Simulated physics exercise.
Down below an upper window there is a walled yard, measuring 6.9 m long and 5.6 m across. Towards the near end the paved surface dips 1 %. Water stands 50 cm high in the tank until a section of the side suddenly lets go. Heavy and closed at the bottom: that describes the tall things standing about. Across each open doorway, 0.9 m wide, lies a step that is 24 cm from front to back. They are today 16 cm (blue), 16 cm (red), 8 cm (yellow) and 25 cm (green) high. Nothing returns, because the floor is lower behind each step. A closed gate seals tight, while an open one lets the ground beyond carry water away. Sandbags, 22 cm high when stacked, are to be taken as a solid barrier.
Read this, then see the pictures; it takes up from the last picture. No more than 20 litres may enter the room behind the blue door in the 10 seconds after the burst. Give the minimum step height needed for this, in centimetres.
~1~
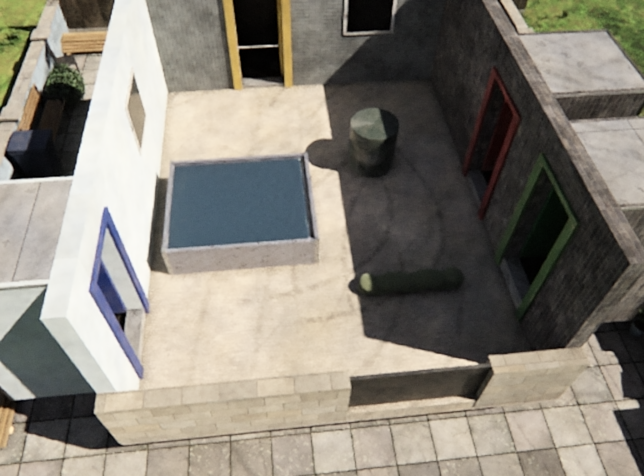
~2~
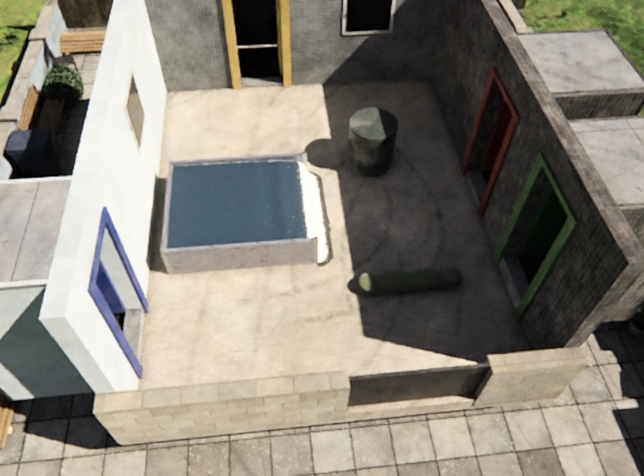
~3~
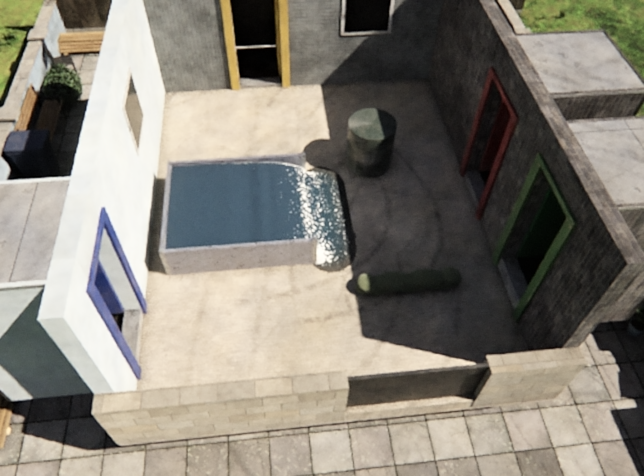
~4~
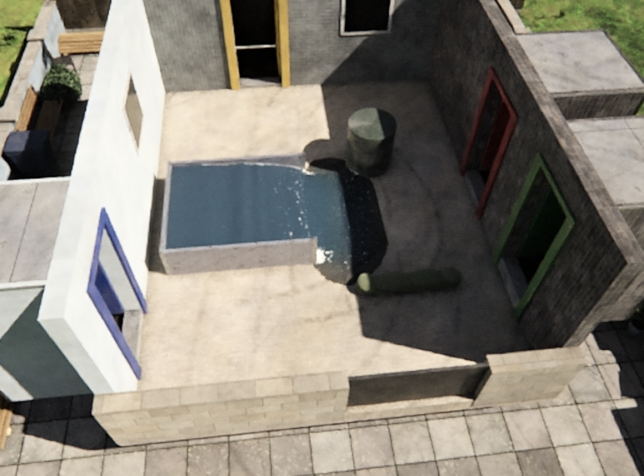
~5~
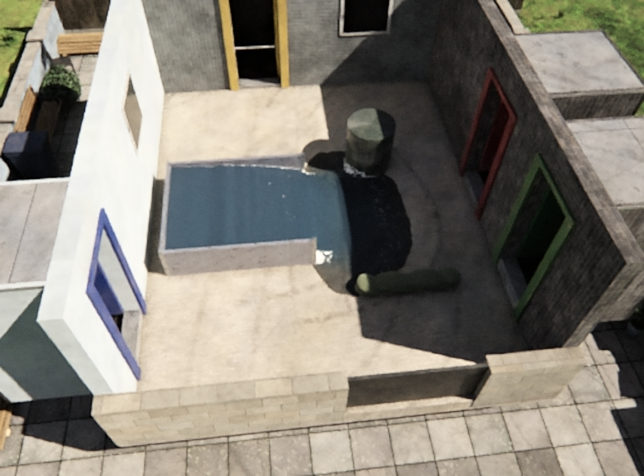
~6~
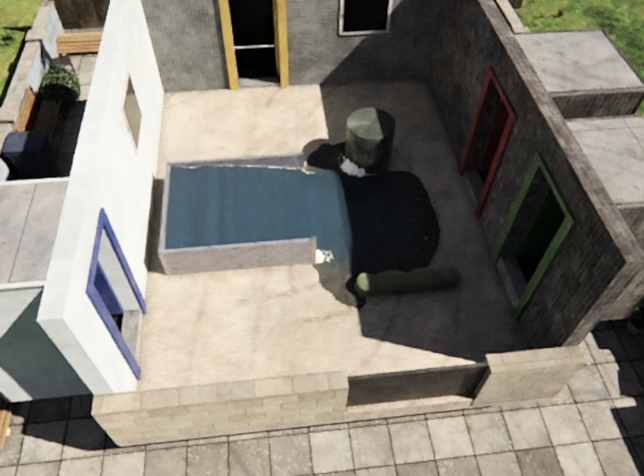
Roughly 7 centimetres.
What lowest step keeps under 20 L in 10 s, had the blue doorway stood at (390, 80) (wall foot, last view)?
Minimum: About 9.0 cm.
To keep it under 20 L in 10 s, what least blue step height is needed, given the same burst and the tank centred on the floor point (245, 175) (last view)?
Then close to 7.0 cm.
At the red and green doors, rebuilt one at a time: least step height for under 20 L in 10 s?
Some 24 cm for red, some 17 cm for green.
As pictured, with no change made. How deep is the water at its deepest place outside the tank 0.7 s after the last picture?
30 cm.
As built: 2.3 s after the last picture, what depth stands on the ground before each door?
At the blue door the depth is 0 cm, at red 26 cm, at yellow 1 cm and at green 20 cm.
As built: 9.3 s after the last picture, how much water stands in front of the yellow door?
Depth: Near 2.5 cm.
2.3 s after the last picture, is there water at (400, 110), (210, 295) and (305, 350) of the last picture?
Status: Submerged / clear / clear.
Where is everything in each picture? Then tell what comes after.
In the first frame, still water, 50 cm deep, in the tank at (241, 202); the blue door at (125, 304) is dry.
In the second frame, the front is at (327, 258), 0.2 m from the gap at (308, 209); 0.3 m2 of floor is wet, 50 cm left at the back.
In the third frame, the front is at (350, 253), 0.6 m from the gap at (307, 211); 1.3 m2 of floor is wet, 50 cm left at the back.
In the fourth frame, water pours out at (307, 212) and has run 1.2 m, to (382, 245); about 8 cm deep outside, 50 cm at the back.
In the fifth frame, water pours out at (306, 213) and has run 1.7 m, to (404, 223); about 6 cm deep outside, 50 cm at the back.
In the sixth frame, the front is at (433, 228), 2.1 m from the gap at (306, 212); 4.8 m2 of floor is wet, 50 cm left at the back; the blue door at (122, 305), 3.4 m from the gap, is still 2.9 m from the nearest water.
Then, 0.7 s after the last picture water covers 25 % of the floor, deepest (30 cm) near (470, 196); it has not reached the blue door.
Then, 2.3 s after the last picture water covers 45 % of the floor, deepest (28 cm) near (473, 204); it has not reached the blue door.
Then, 9.3 s after the last picture water covers 95 % of the floor, deepest (14 cm) near (150, 254); 9 cm at the blue door, 0 litres in over its 16 cm step.
At the blue door as built, the water peaked near 11 cm, 6.5 s after the last picture.
With a step of 6.5 cm, 27 litres would have come in within the 10 s; with 8.5 cm, 8 litres. So under 20 litres takes about 7 cm.
